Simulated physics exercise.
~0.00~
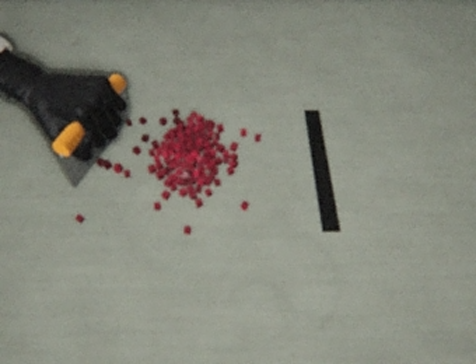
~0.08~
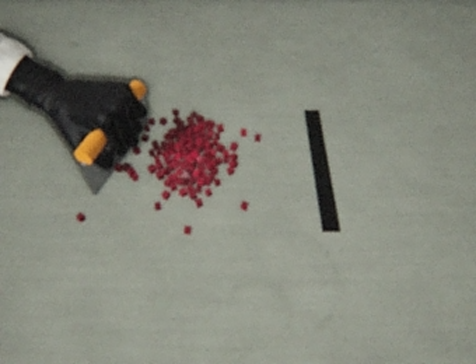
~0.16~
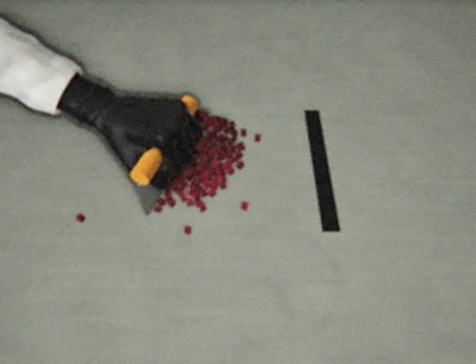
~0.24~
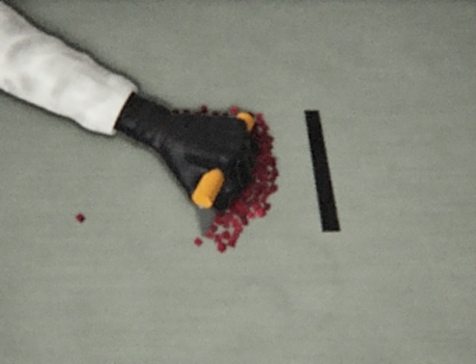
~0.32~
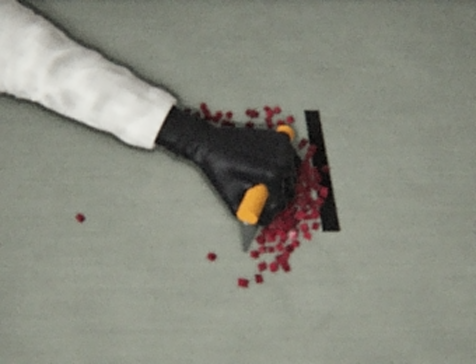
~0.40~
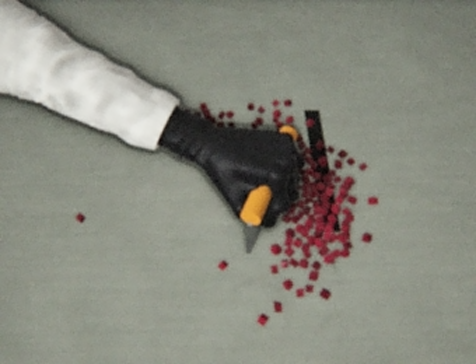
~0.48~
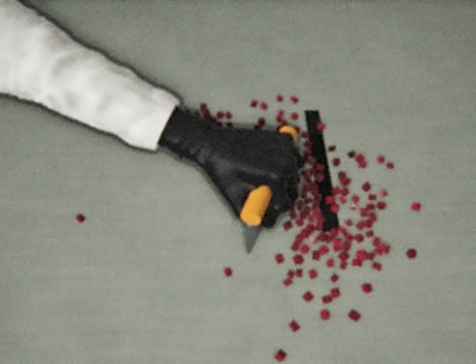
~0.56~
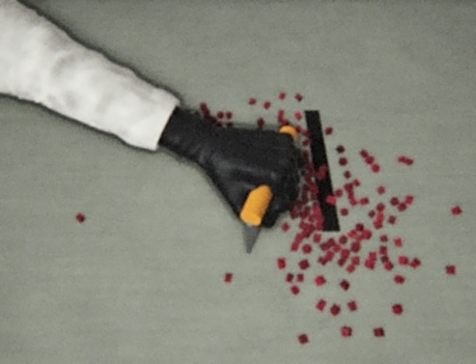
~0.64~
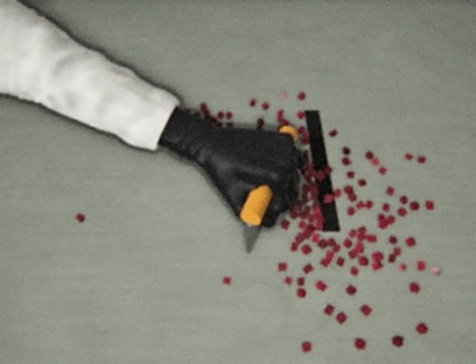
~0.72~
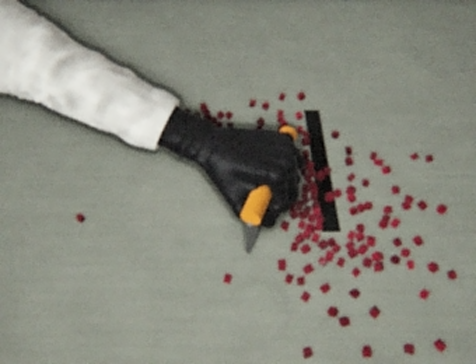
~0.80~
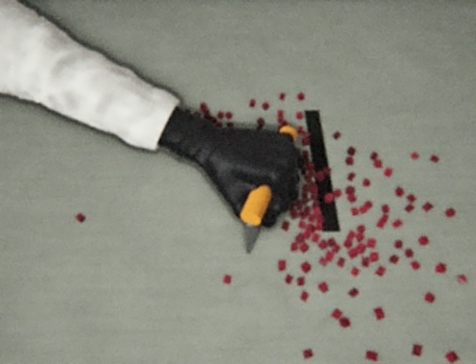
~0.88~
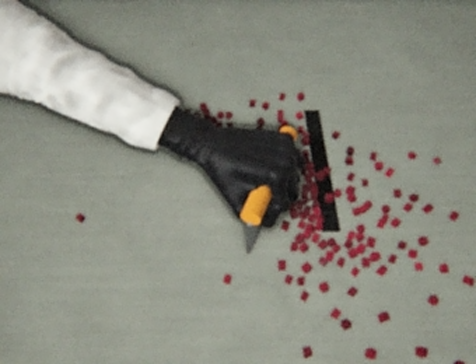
On a grey-green surface, a gloved hand pushes red cubes right, scattering them past a black strip.
